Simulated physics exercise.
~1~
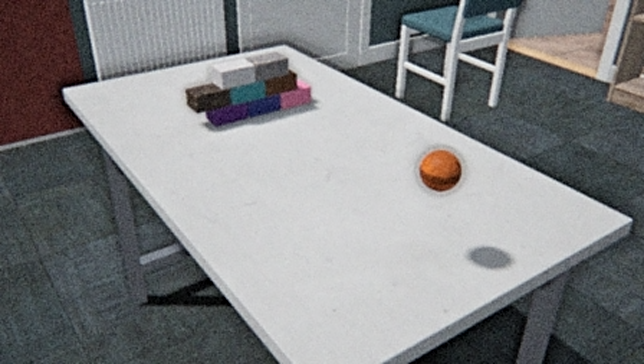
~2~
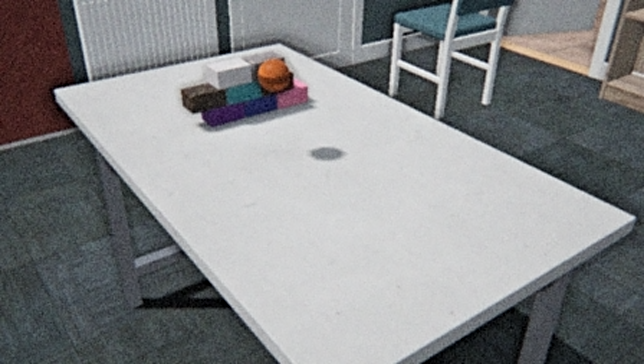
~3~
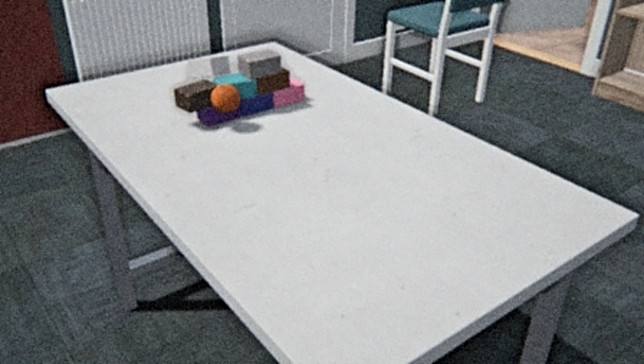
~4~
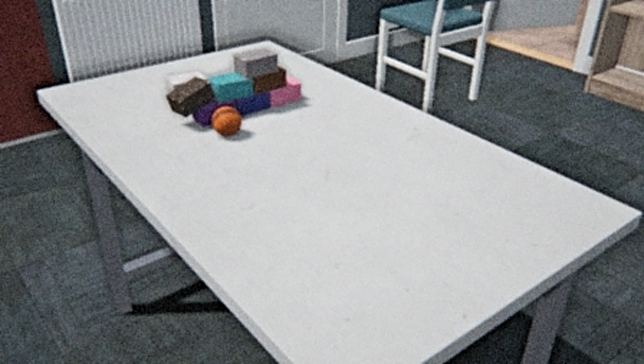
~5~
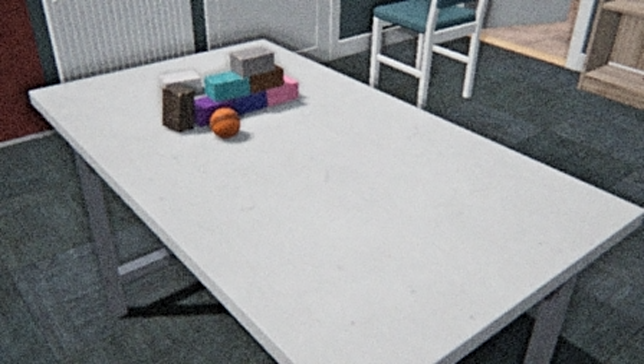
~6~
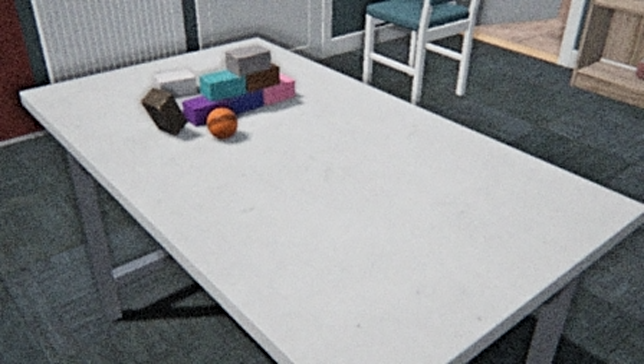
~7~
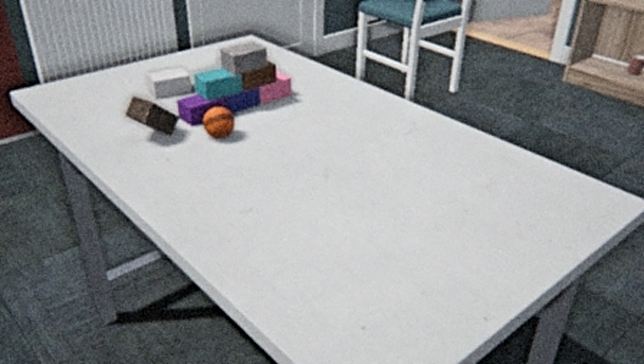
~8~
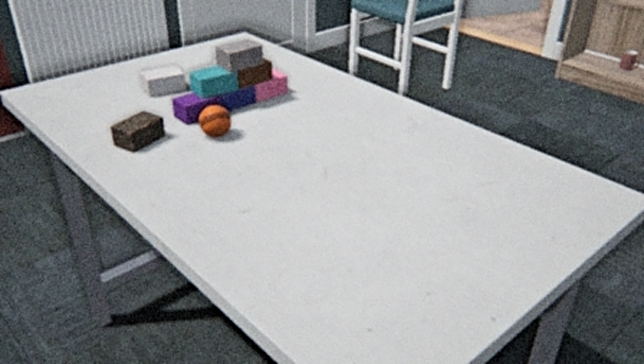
To begin with, an orange ball is in the air above a white table, with a small stack of coloured blocks near the far left end. The ball flies left to the stack, and the white block is knocked back off the top. The ball then drops to the table just in front of the purple block, while the dark block at the left end starts to tip. That block tumbles over toward the near left, away from the others. At the end it lies apart on the table, the white block rests behind the purple one, and the remaining blocks are still stacked beside the ball.
